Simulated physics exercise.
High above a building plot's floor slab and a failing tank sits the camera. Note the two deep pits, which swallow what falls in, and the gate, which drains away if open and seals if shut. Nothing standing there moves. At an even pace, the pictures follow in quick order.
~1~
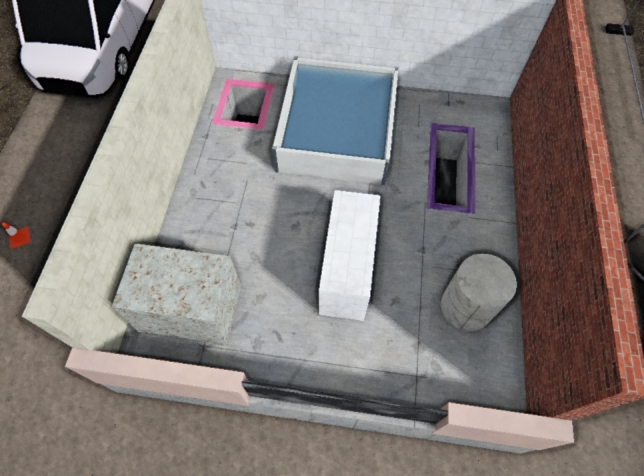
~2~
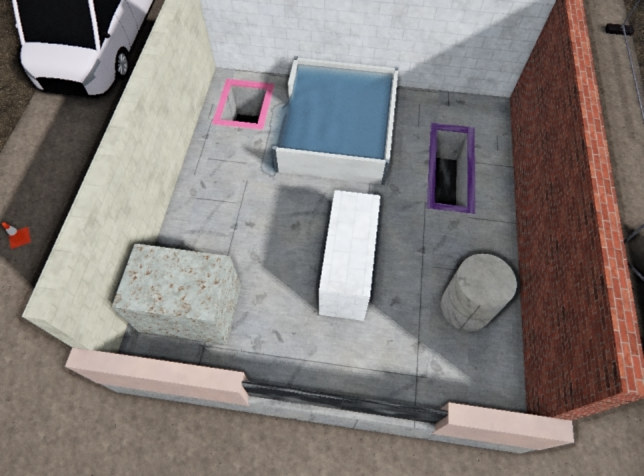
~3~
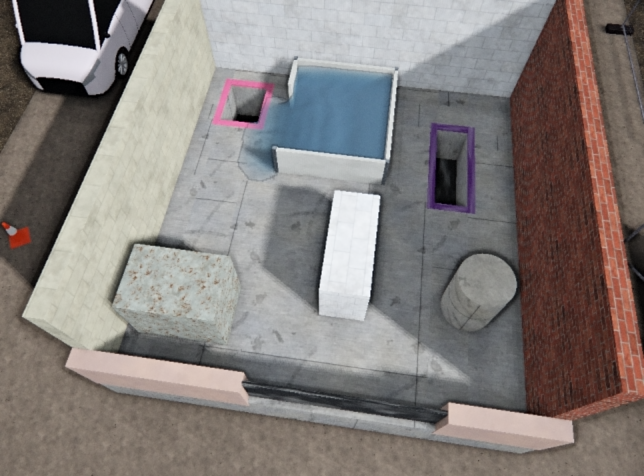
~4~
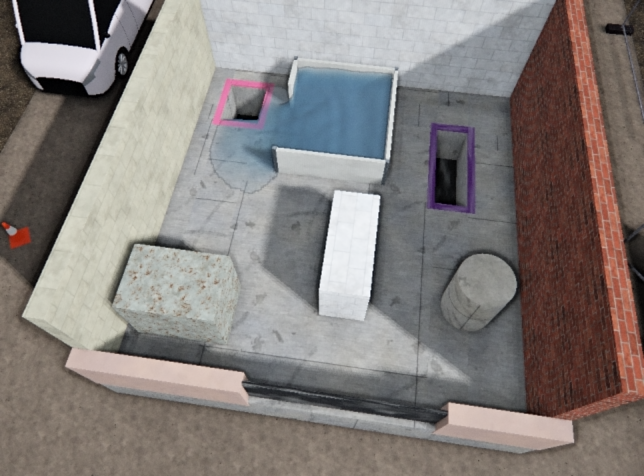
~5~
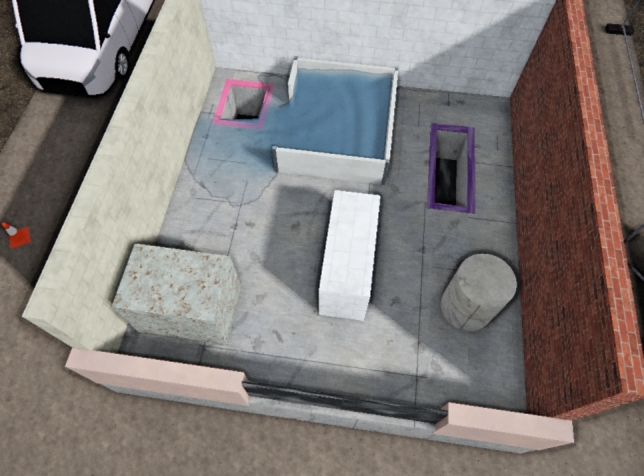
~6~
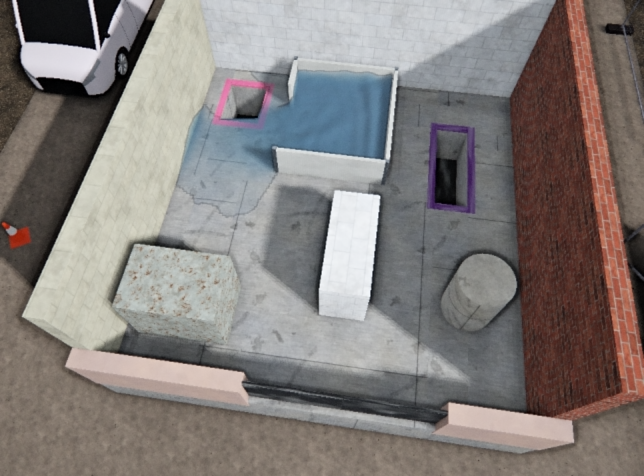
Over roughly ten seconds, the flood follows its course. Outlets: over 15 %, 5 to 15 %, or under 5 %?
The gate swallows below five per cent; the purple pit swallows below five per cent; the pink pit swallows beyond fifteen per cent.
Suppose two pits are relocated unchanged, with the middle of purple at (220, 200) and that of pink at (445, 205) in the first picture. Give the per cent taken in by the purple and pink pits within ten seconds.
Percentages by pit: Purple at 50, pink at 2.
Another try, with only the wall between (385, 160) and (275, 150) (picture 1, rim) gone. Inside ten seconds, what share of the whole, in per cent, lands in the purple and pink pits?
The purple pit takes 14 per cent and the pink pit 12 per cent.
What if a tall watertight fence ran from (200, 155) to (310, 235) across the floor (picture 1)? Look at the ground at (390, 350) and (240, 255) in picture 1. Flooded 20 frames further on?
In turn, the first is spared and the second submerged.
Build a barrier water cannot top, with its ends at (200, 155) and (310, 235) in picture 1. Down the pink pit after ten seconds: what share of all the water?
Pink: 60 %.
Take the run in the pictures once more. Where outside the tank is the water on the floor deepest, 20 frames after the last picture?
Check roughly (115, 364).
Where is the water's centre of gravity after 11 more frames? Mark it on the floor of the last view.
About (276, 150) in the last view.
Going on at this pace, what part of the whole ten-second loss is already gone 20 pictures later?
Near 60 in a hundred.
A moment on, water covers 15 % of the floor; the gate 0 %, the purple pit 0 %, the pink pit 11 %.
Next, water covers 25 % of the floor; the gate 0 %, the purple pit 0 %, the pink pit 17 %.
Then, water covers 40 % of the floor; the gate 0 %, the purple pit 0 %, the pink pit 27 %.
Later, water covers 60 % of the floor; the gate 0 %, the purple pit 0 %, the pink pit 37 %.
In the end, water covers 85 % of the floor; the gate 0 %, the purple pit 1 %, the pink pit 44 %.
